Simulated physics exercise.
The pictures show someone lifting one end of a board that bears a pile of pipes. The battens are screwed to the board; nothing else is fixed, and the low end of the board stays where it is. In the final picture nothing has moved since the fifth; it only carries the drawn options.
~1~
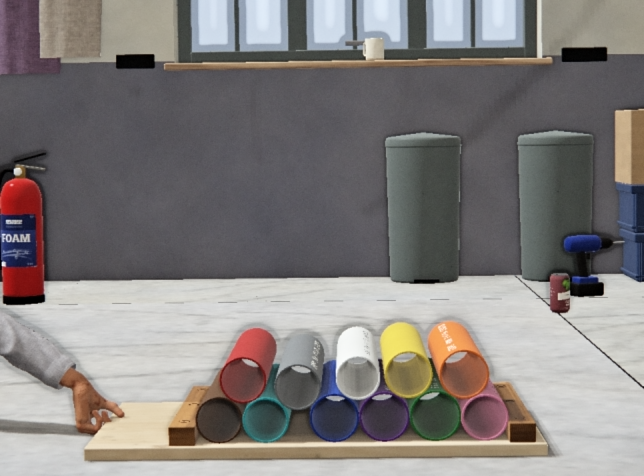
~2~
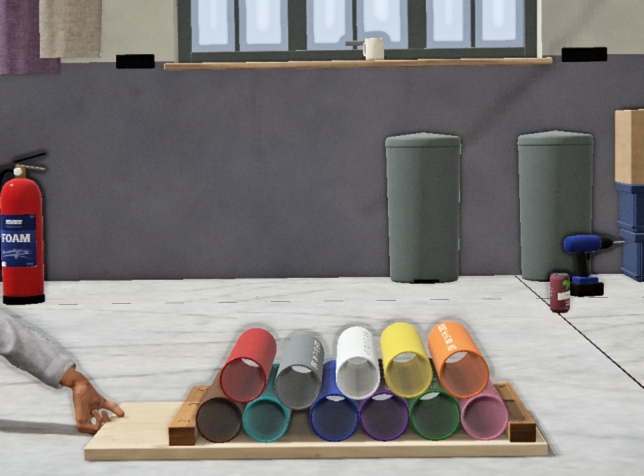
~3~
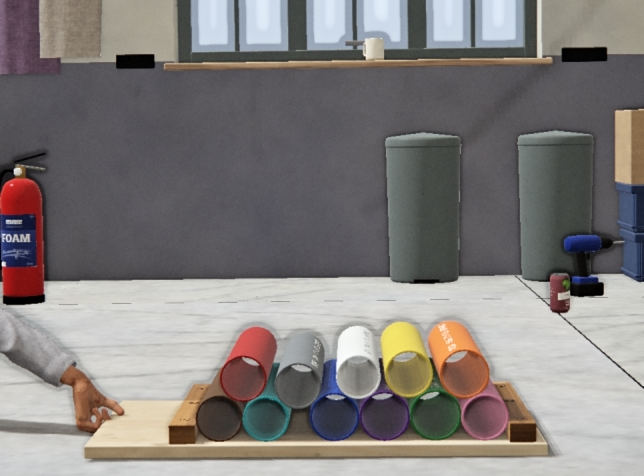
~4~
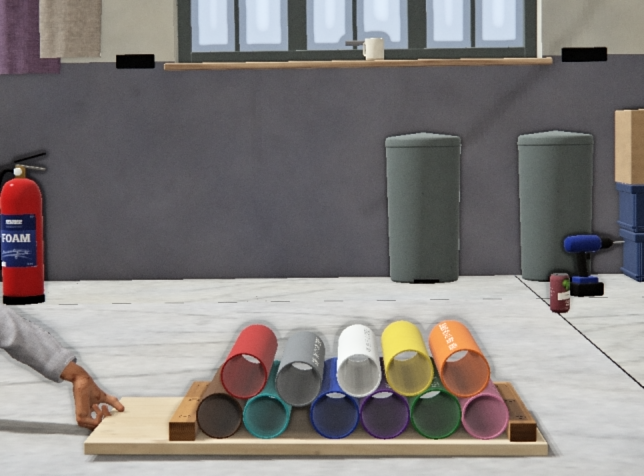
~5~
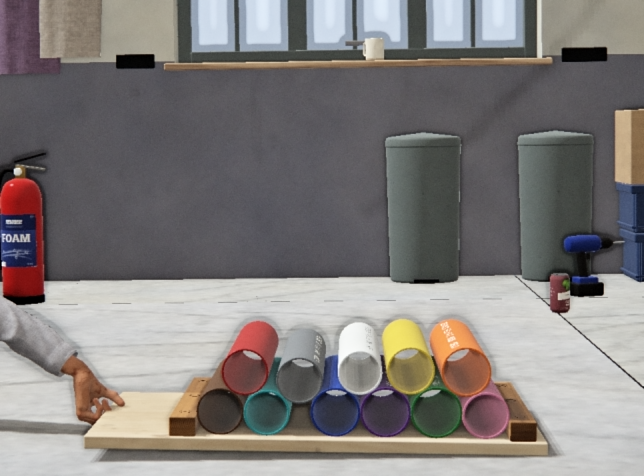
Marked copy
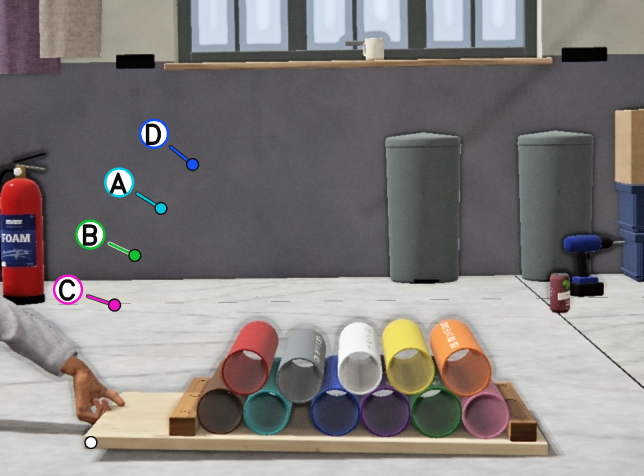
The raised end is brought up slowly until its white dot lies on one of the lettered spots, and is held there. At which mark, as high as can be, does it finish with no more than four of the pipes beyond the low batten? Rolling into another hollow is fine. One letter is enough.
Raise it to B.
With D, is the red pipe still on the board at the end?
No.
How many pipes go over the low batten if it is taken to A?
With A, five.
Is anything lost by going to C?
No.
On the marked copy, A at (161, 208); B at (135, 255); C at (115, 305); D at (193, 164); the white dot at (91, 443).
With B. Early on, board at 16°.
Further on, board at 26°.
At the end, board at 26°, one over the low batten (orange).
As for the rest, A five over the low batten; C none over the low batten; D five over the low batten.
